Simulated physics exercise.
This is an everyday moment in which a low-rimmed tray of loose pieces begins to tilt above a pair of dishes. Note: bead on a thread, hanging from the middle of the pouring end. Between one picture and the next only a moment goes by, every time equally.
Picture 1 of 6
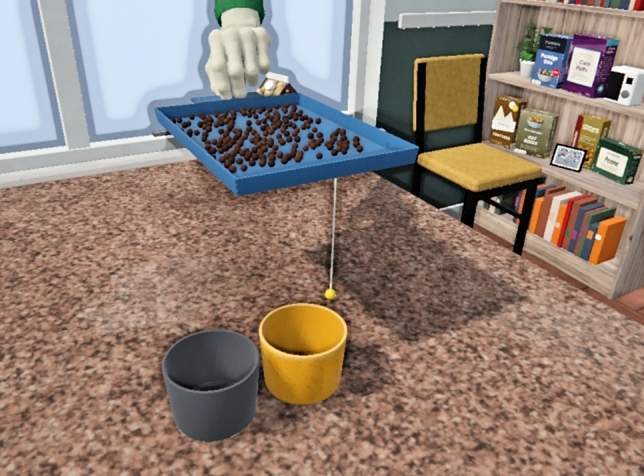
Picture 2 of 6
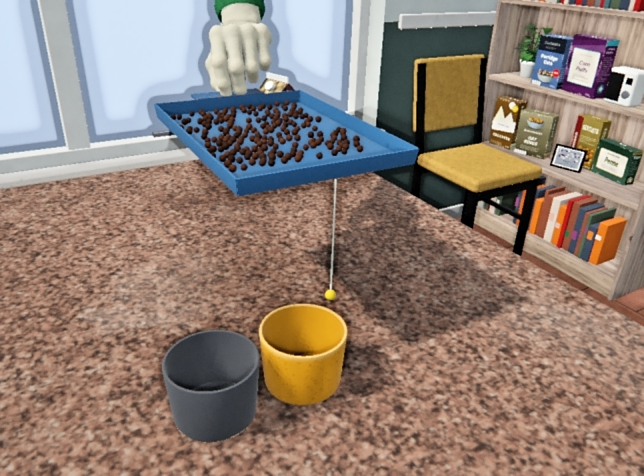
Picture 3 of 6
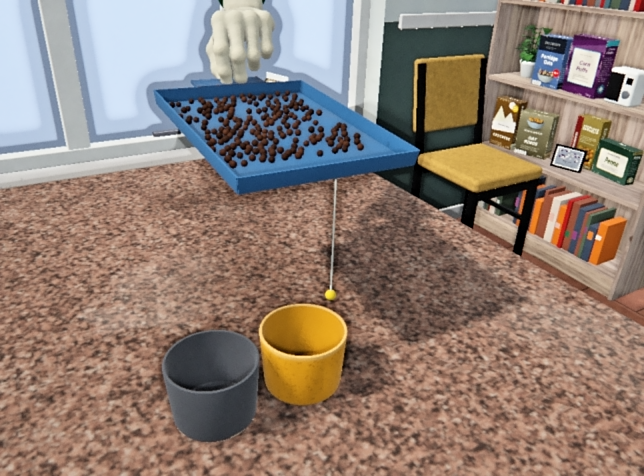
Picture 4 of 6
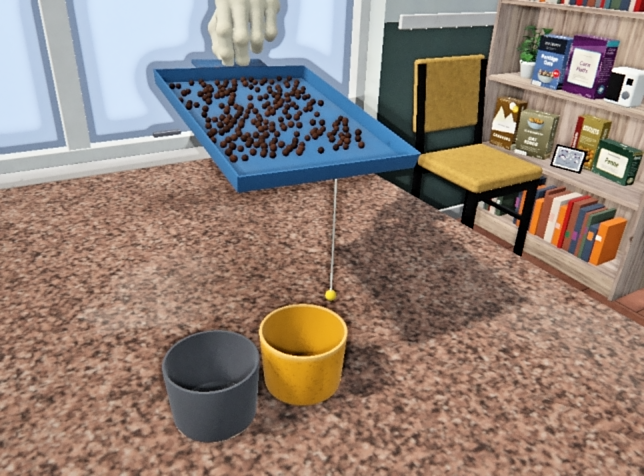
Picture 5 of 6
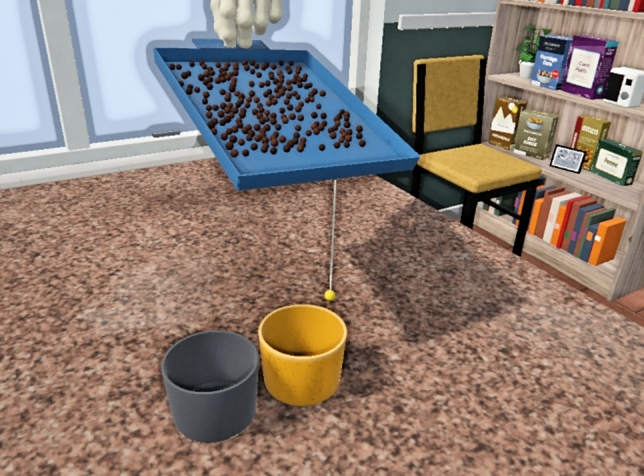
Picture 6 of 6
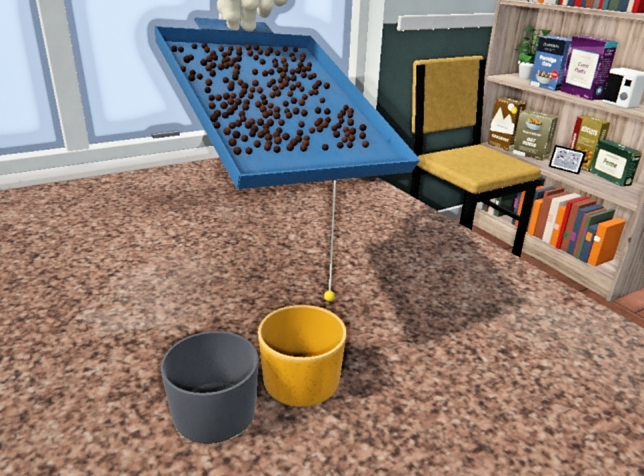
On a speckled countertop, a pale gloved hand raised the far end of a blue tray of small brown balls, steepening its slant above a gray cup and a yellow one.
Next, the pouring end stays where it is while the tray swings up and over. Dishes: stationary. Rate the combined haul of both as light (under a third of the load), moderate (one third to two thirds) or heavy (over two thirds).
A light haul.
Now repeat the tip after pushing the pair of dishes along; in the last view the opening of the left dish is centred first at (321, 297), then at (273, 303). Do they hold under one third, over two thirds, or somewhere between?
In turn: Under a third; less than a third.
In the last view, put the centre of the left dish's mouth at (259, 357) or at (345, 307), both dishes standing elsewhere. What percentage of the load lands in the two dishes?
30 %, then 40 %.
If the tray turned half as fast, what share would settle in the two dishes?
Close to 0 per cent.
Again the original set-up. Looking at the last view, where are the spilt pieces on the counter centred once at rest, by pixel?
Near (411, 374).
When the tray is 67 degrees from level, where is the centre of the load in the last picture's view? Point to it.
Its middle sits at about pixel (370, 167).
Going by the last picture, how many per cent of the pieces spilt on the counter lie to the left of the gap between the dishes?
About 0 %.
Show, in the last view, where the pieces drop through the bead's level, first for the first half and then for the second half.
I'd place the first part at (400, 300) and the rest at (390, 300).
Just after the last frame, tray tipped steeply; the larger part on the tray; just a few outside both; roughly a quarter in the air.
A moment on, tray tipped past a quarter turn; roughly two thirds on the tray; just a few in the right dish; roughly a quarter outside both; about a tenth in the air.
Further on, tray tipped past a quarter turn; about a tenth in the right dish; almost all outside both.
When it is over, tray tipped past a quarter turn; not one in the left dish; about a tenth in the right dish; almost all outside both.
